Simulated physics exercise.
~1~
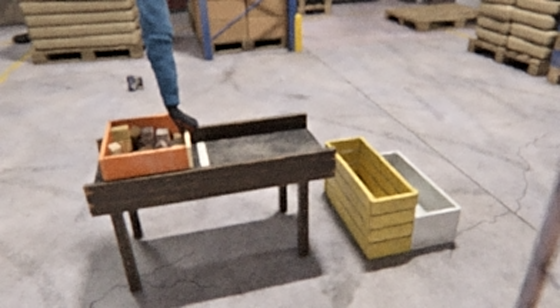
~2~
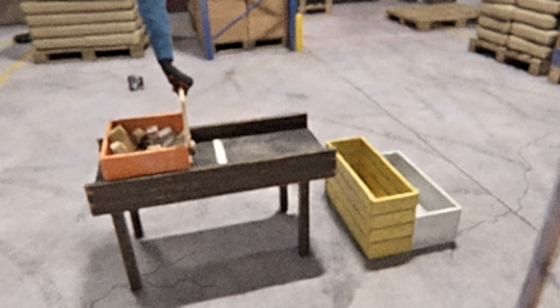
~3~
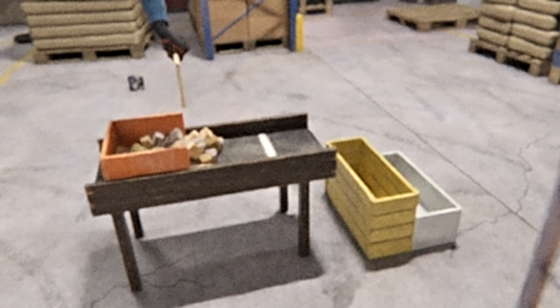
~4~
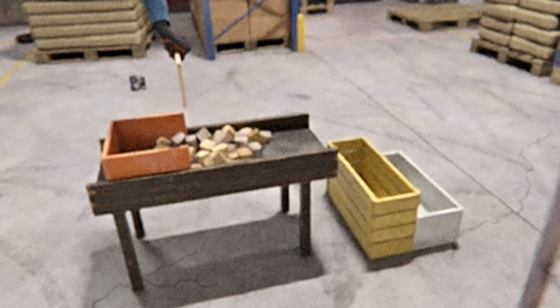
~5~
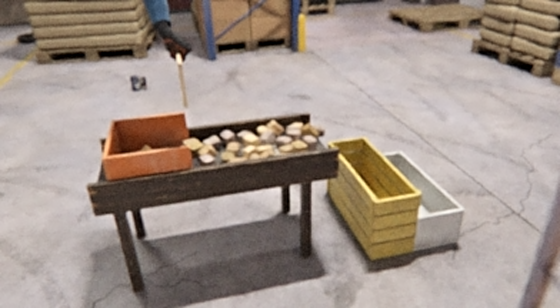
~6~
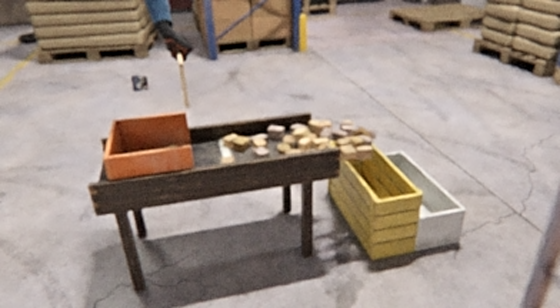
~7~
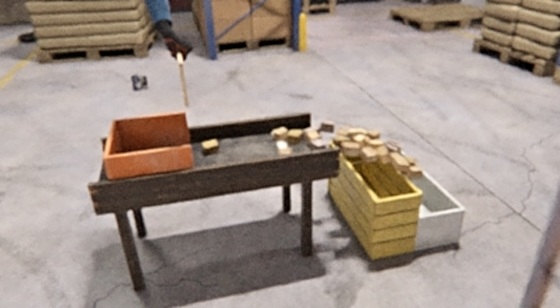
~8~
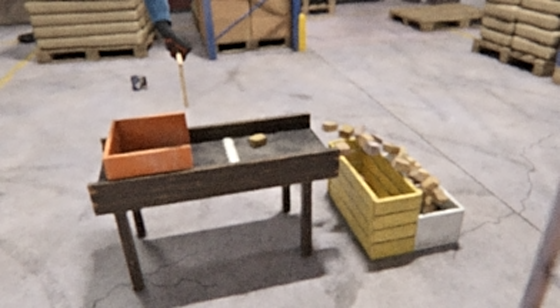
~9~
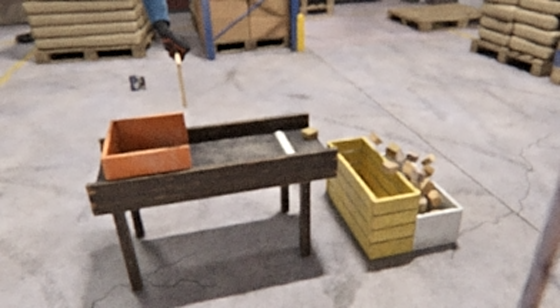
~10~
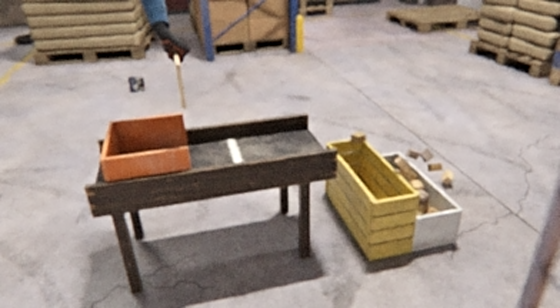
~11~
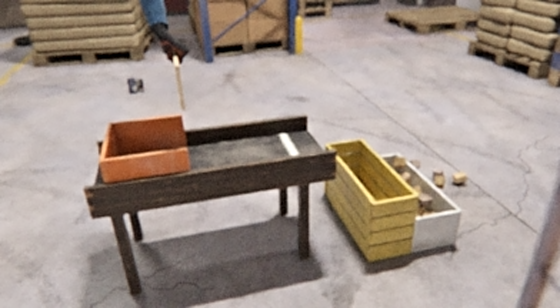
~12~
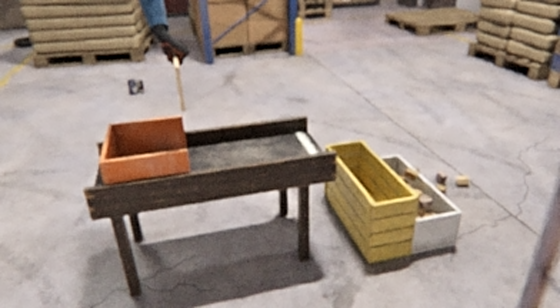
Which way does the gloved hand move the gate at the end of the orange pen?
The gloved hand moves the gate upward, clear of the belt, and keeps it raised while the wood pieces travel out.
